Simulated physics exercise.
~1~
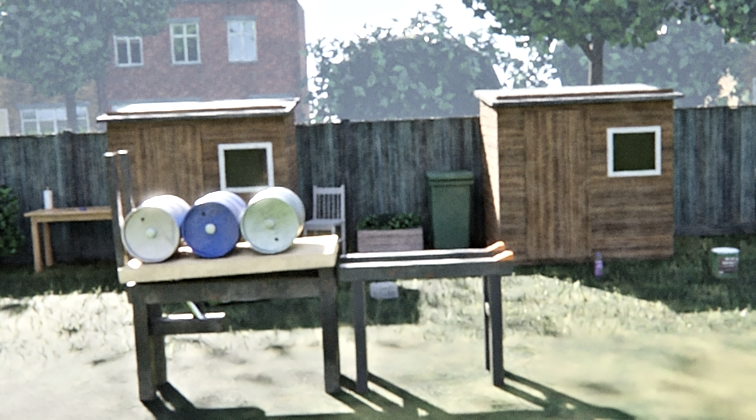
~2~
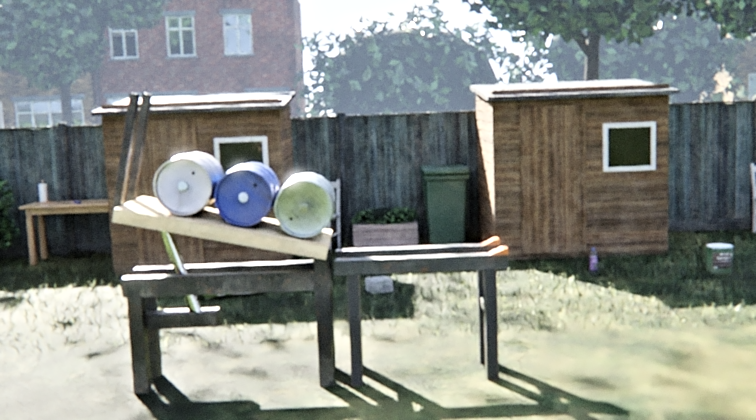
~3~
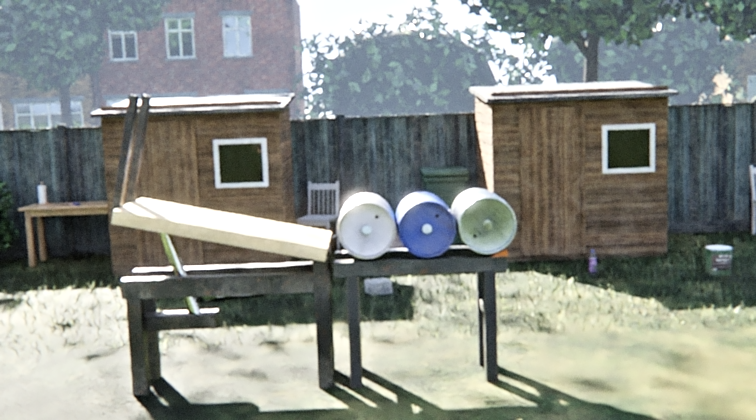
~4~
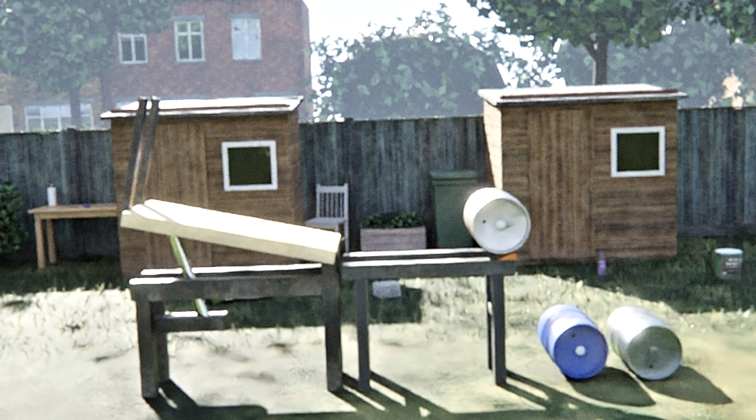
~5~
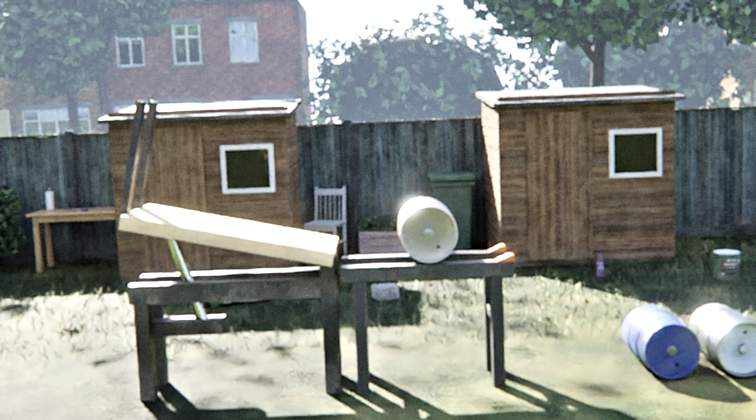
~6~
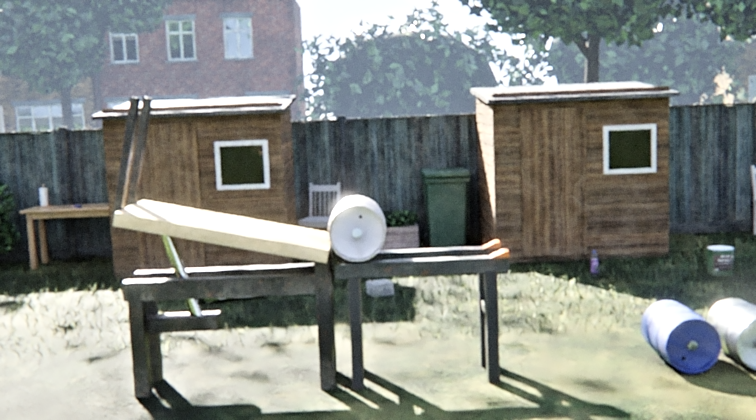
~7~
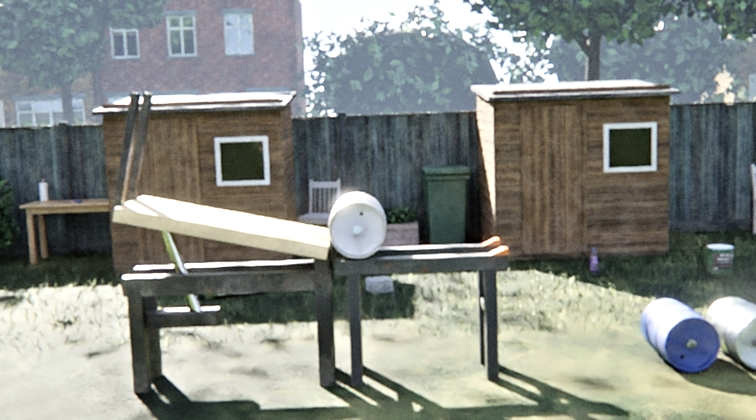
Three barrels, a blue one in the middle, rolled right off a tilting wooden platform onto a level rack, where the blue and right-hand ones dropped onto the ground while the white one rolled back left and rested against the platform.
